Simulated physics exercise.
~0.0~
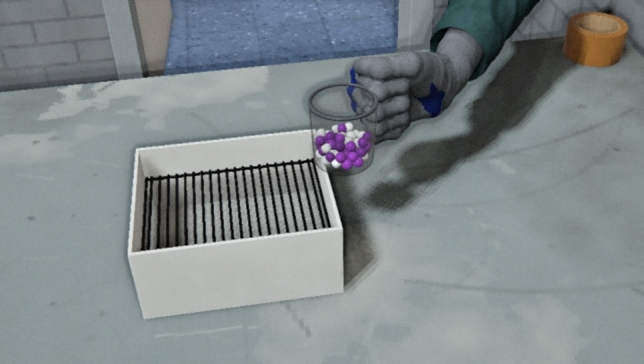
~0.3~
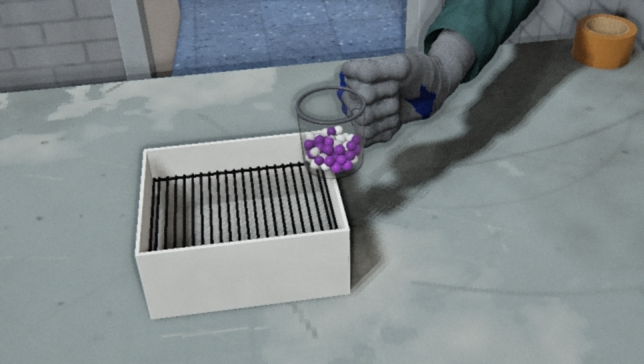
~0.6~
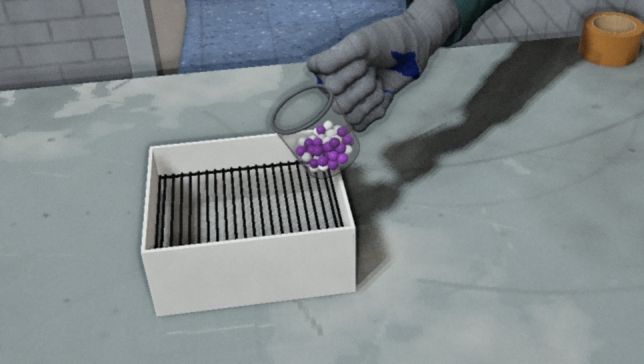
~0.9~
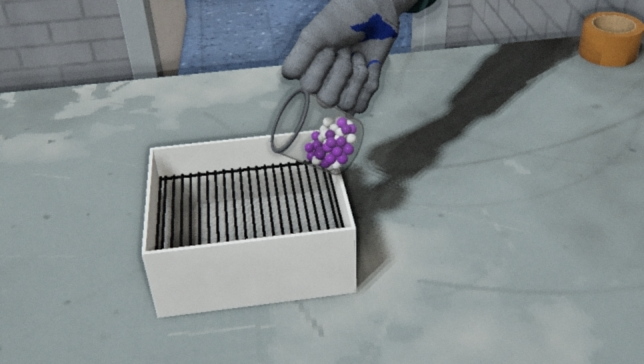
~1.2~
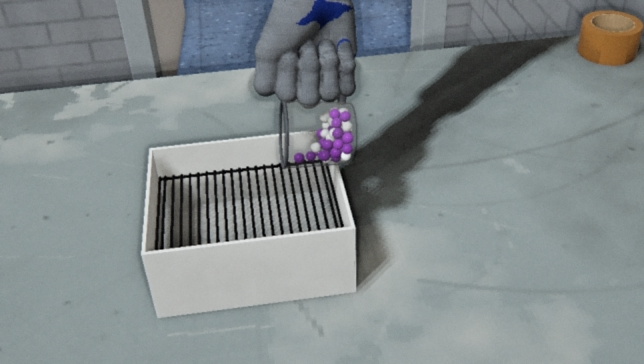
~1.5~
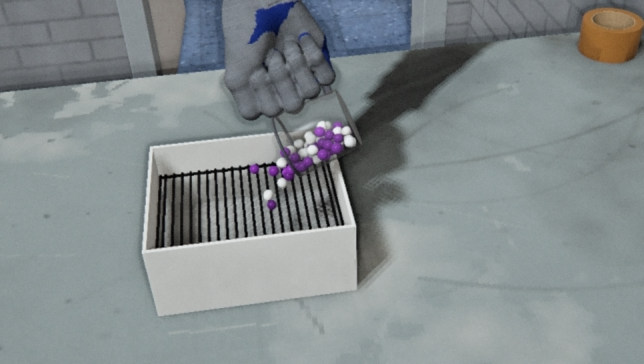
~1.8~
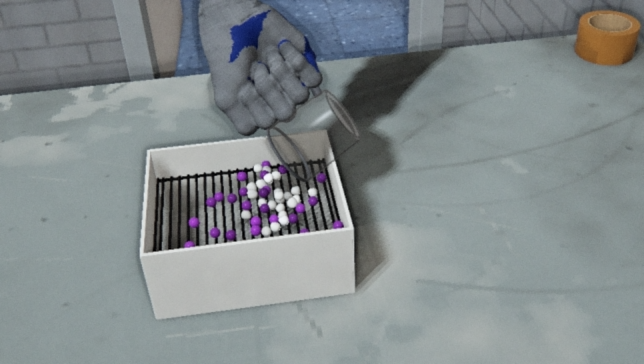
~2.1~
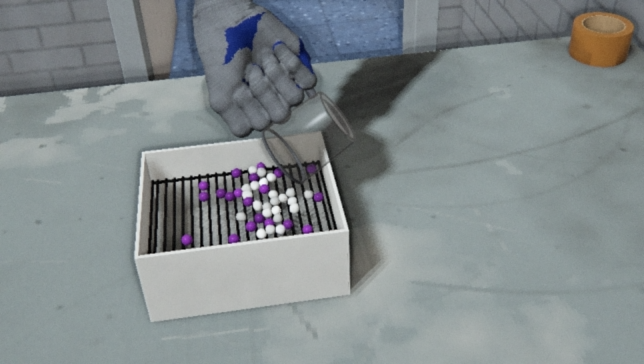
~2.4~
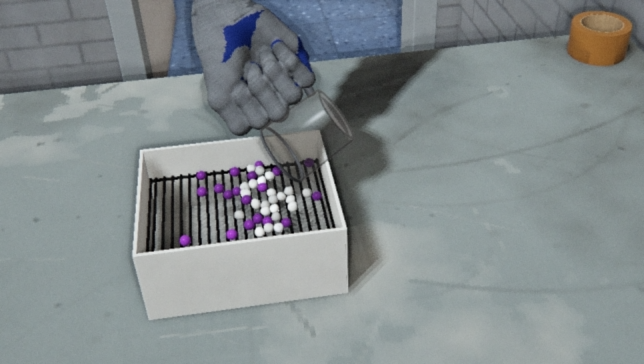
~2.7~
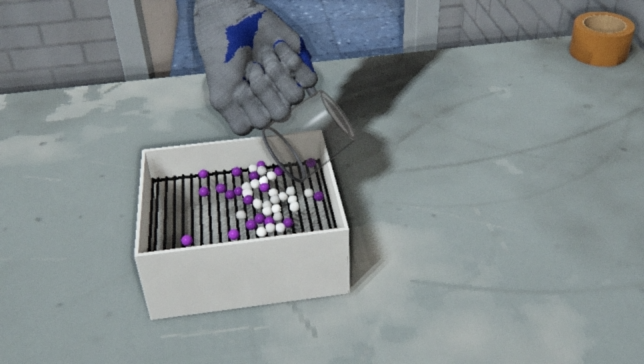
A grey-gloved hand with a blue patch holds a clear cup of purple and white balls above a pale, worn tabletop, seen from slightly above by a gently swaying camera. Below sits an open white box with a rack of dark wires across it, and a roll of orange tape lies at the upper right. The hand moves left and tips the cup onto its side over the box. A few balls spill first, then the rest tumble out as the cup turns upside down. Both colours scatter and settle on the wires, and none drops through.
